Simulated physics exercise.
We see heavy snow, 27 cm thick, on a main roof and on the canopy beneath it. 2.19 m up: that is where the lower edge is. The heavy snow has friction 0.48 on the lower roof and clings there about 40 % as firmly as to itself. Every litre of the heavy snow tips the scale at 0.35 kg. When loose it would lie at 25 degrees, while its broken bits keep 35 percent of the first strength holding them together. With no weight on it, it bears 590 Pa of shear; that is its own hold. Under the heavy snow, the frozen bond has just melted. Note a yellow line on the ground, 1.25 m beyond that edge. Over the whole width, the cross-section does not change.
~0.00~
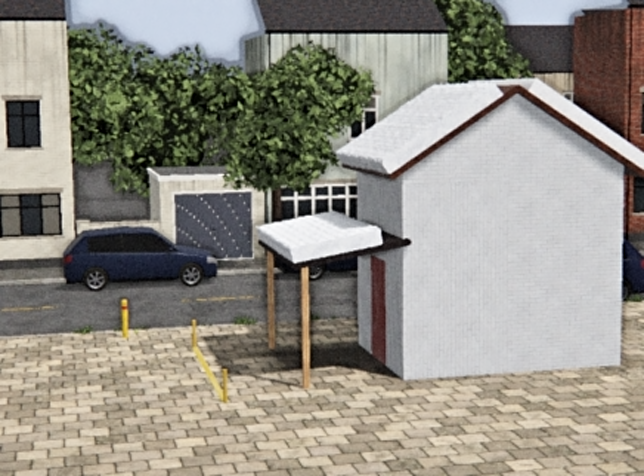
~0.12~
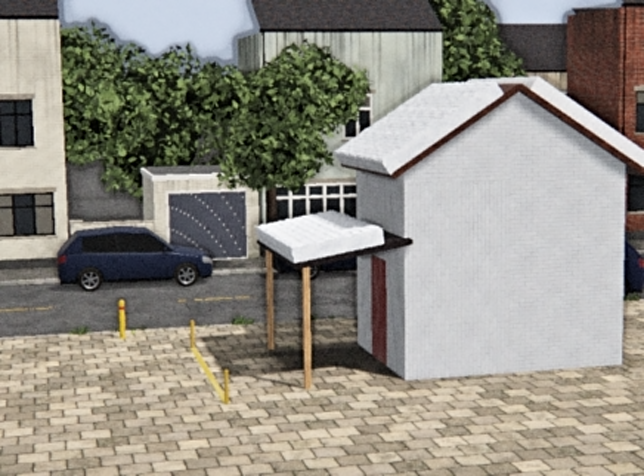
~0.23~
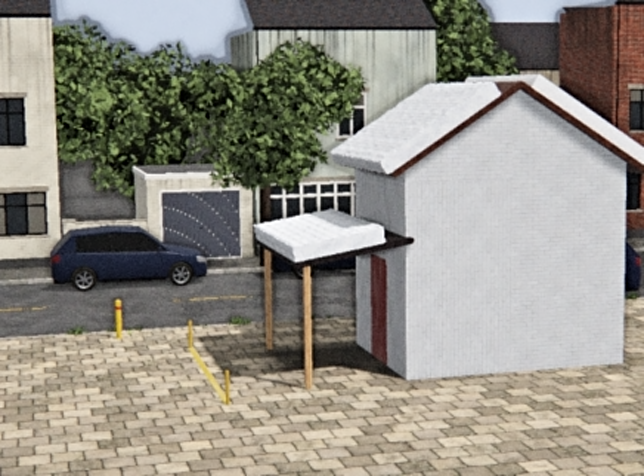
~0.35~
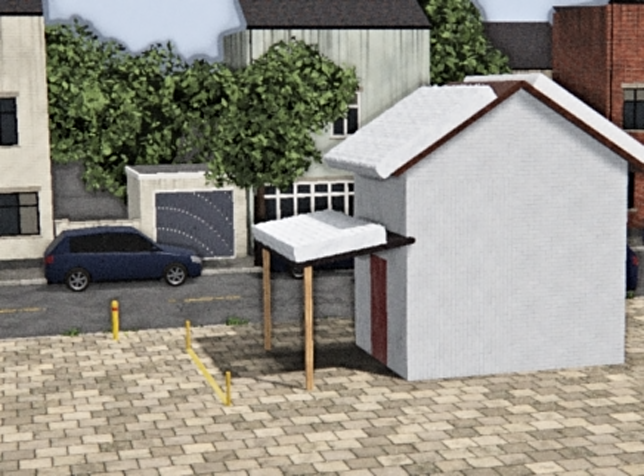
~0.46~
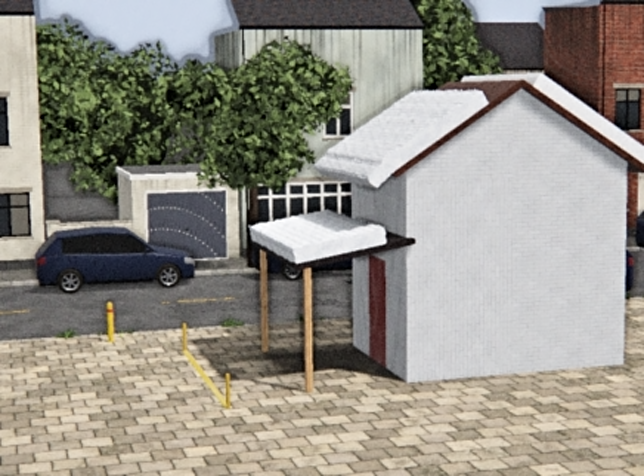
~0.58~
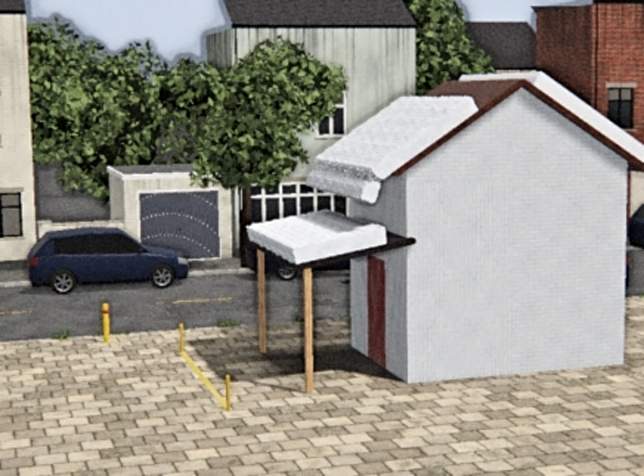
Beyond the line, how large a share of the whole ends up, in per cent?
Roughly 38 per cent.
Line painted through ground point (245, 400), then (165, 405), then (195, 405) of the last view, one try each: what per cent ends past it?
One by one: 50 in a hundred, 20 in a hundred, 25 in a hundred.
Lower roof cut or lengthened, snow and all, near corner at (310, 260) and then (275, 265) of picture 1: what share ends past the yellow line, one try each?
45 %, 30 %.
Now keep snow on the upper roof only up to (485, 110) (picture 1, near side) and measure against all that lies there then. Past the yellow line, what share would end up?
In that case some 25 per cent.
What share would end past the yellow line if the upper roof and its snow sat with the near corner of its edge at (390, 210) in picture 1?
Roughly 6 per cent.
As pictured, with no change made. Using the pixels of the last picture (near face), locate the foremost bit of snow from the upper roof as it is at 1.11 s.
You'll find it close to (300, 243).
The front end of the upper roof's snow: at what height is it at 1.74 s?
Roughly 1.0 m.
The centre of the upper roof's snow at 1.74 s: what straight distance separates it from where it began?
I'd reckon close to 4.0 m.
After 1.11 s, none is below the lower edge and 0 % is past the line.
After 1.74 s, 34 % is below the lower edge and 9 % is past the line.
After 2.37 s, 59 % is below the lower edge and 36 % is past the line.
After 3.00 s, 59 % is below the lower edge and 38 % is past the line.
After 3.10 s, 59 % is below the lower edge and 38 % is past the line.
